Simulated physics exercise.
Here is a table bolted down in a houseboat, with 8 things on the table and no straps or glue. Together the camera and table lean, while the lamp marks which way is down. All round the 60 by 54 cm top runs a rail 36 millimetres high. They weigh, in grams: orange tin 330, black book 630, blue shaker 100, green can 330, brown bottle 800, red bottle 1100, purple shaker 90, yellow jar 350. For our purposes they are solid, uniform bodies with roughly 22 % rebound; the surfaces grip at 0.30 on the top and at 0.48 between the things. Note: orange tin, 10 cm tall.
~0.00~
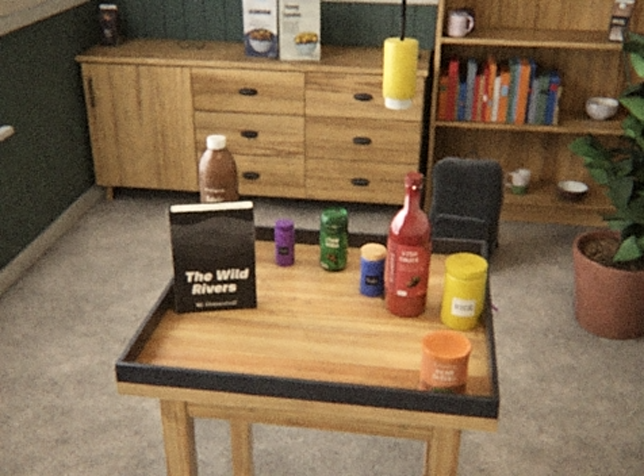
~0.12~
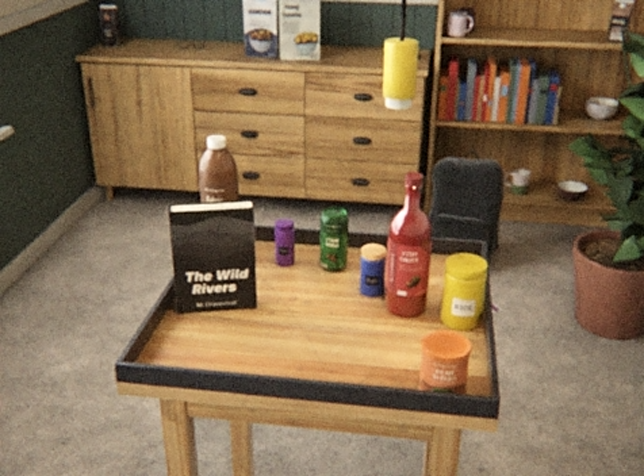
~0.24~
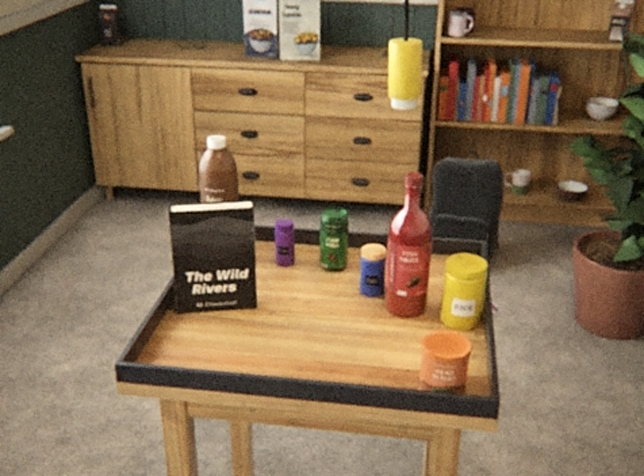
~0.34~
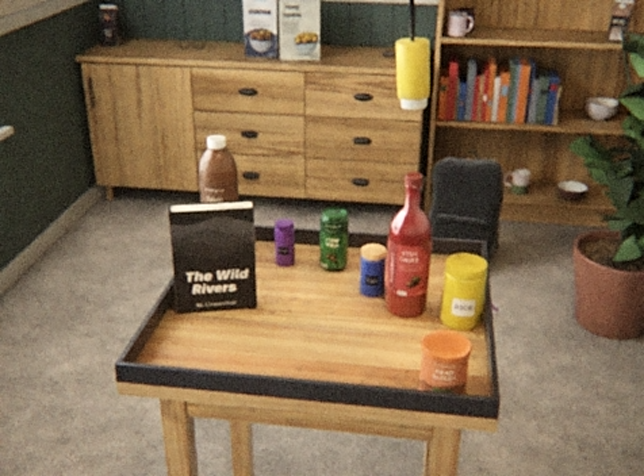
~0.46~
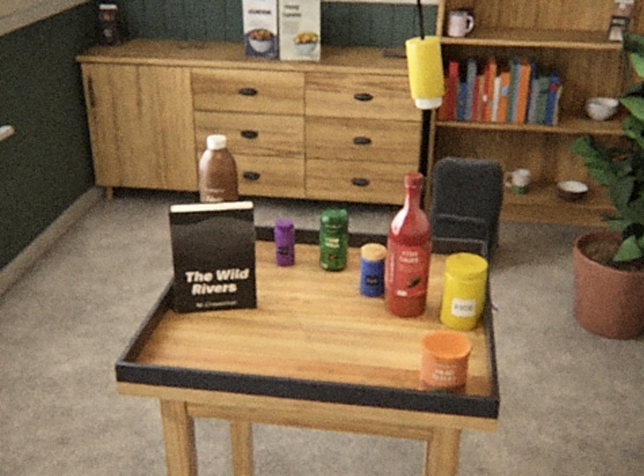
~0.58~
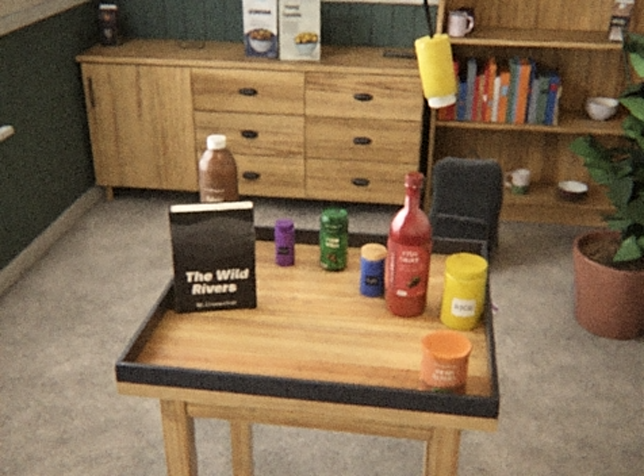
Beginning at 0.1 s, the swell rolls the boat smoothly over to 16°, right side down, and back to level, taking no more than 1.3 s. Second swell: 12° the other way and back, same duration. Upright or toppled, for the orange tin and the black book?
Orange tin upright; black book upright.
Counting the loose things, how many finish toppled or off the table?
0.
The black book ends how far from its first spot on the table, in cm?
I'd put it at about 0 centimetres.
After 0.98 s, heel 12°, right side down.
After 1.68 s, heel 5°, left side down.
After 2.18 s, heel 11°, left side down.
After 2.78 s, boat level.
At rest (3.2 s), all 8 in place, give or take 5 cm. Seen from the same camera at the end, orange tin near (444, 369), black book near (214, 258).
